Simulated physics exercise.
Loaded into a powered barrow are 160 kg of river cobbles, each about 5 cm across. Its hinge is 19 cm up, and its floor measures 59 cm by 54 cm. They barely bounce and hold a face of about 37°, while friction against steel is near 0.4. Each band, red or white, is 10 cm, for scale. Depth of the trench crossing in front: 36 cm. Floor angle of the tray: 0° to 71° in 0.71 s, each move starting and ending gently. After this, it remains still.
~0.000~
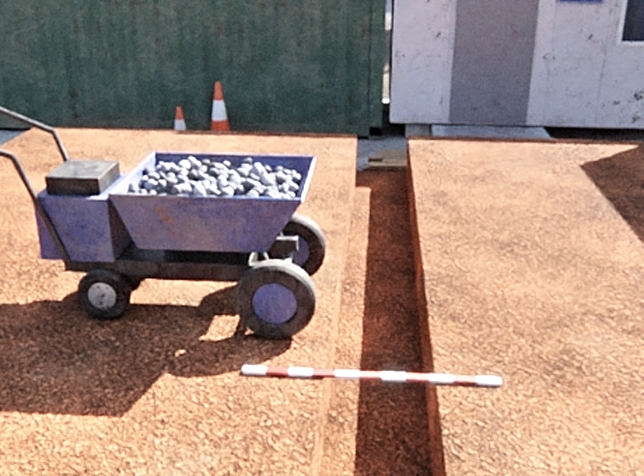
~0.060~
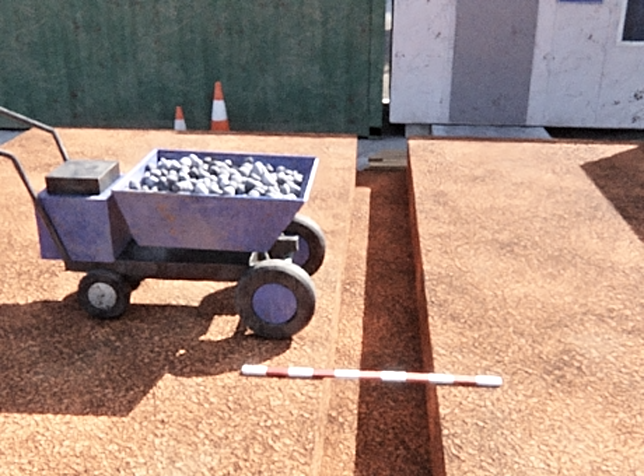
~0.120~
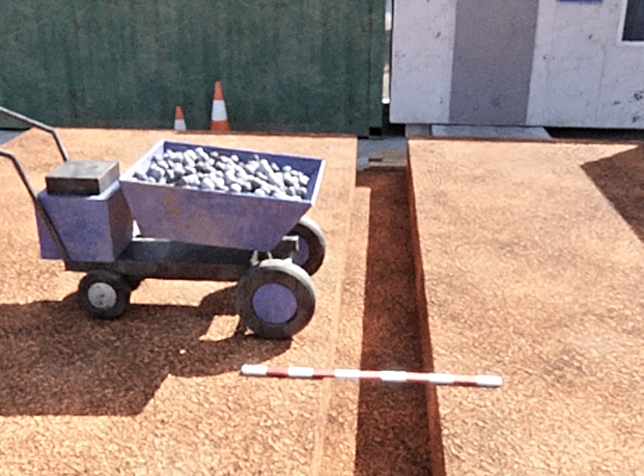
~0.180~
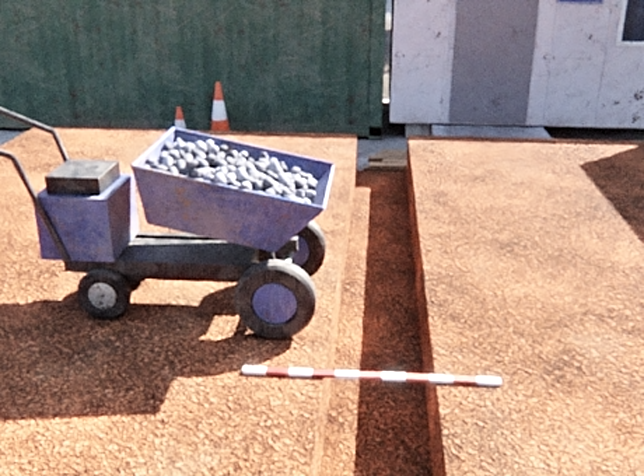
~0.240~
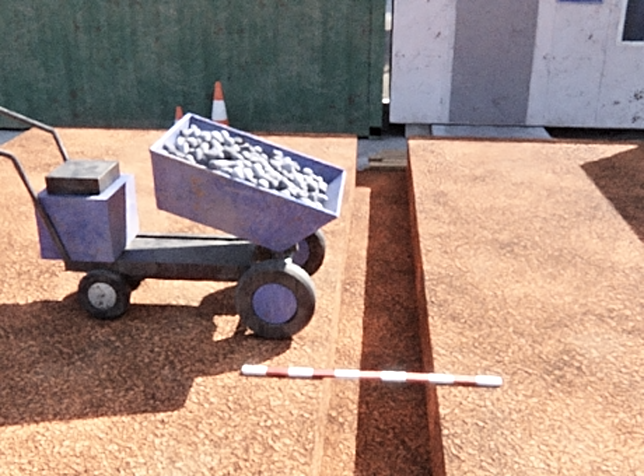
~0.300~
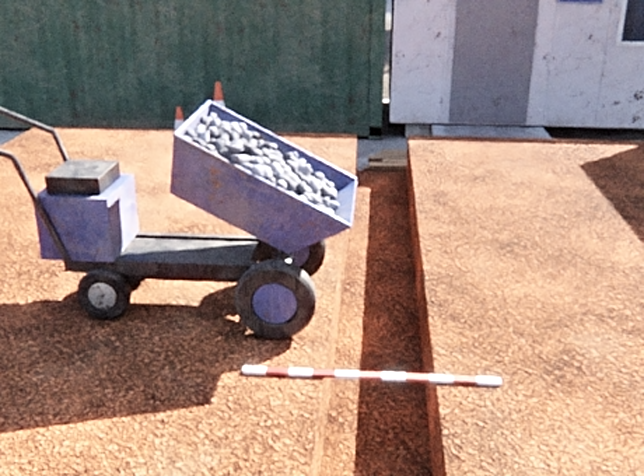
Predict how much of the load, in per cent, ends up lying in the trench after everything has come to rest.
Roughly 48 per cent of it.
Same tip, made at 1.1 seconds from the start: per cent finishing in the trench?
Near 55 per cent.
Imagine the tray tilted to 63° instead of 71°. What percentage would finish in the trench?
With that change, near 35 per cent.
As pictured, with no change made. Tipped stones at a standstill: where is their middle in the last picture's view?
At about pixel (439, 308) in the last view.
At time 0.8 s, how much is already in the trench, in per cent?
I'd put it near 15 per cent.
After 0.5 s the floor is at 60°; 100 % in the tray; the foremost stones are at (378, 243).
After 0.8 s the floor is at 71°; 67 % in the tray, 13 % in the trench, 20 % past the trench; the foremost stones are at (470, 311).
After 1.2 s the floor is at 71°; 22 % in the tray, 25 % in the trench, 53 % past the trench; the foremost stones are at (636, 311).
After 3.1 s the floor is at 71°; 0 % in the tray, 48 % in the trench, 52 % past the trench; the foremost stones are past the picture's edge.
